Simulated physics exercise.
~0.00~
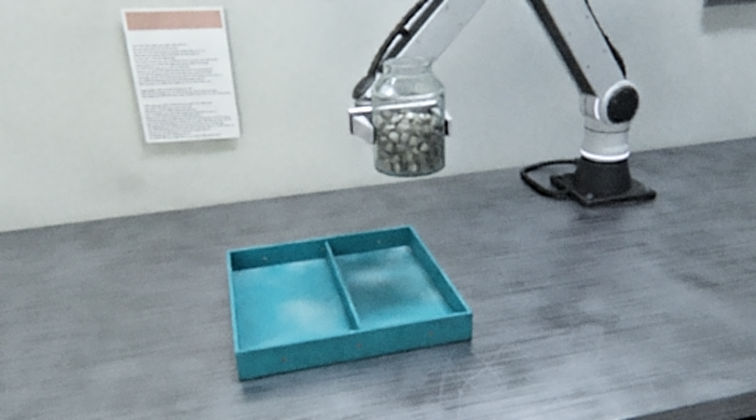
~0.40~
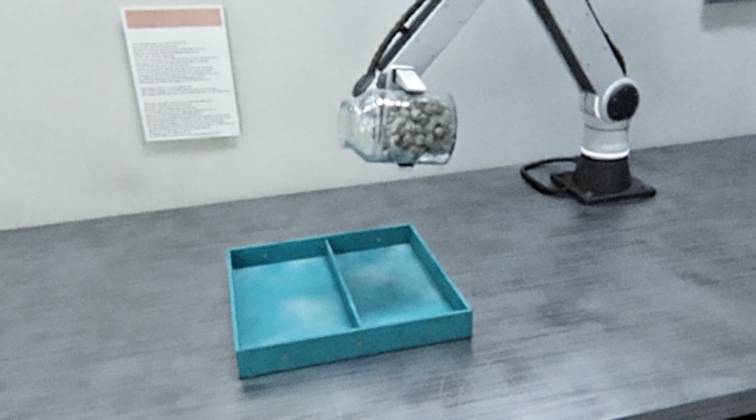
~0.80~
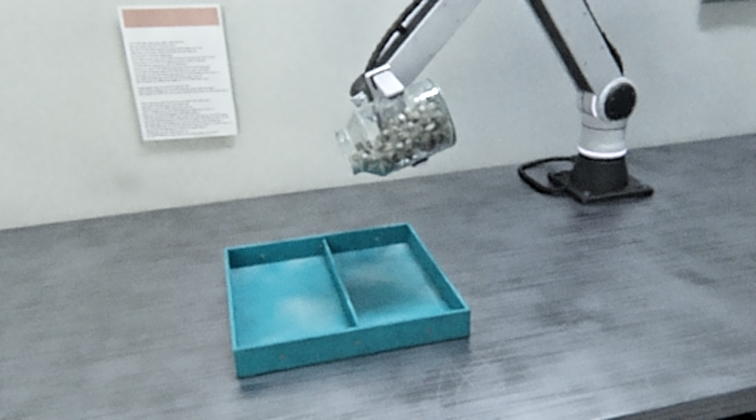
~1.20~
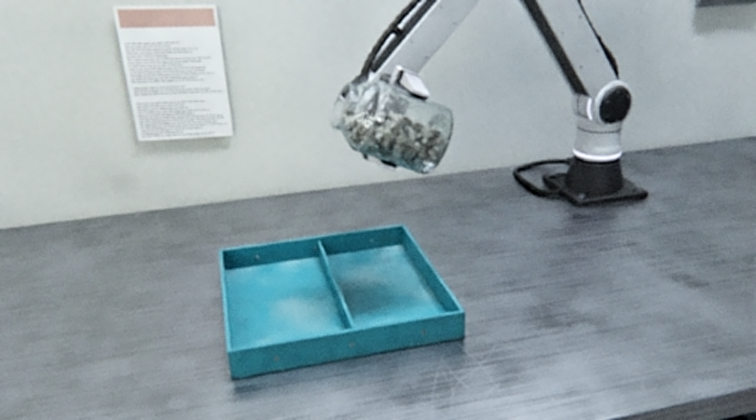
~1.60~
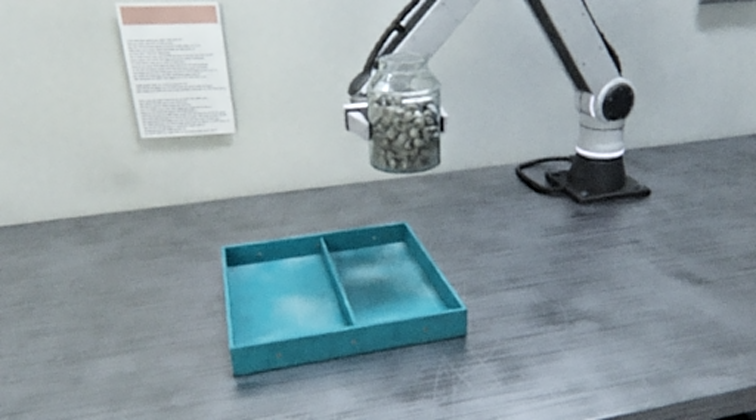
Robot arm tipping a glass jar of small pebbles above a divided teal tray, then turning it upright again, spilling none.
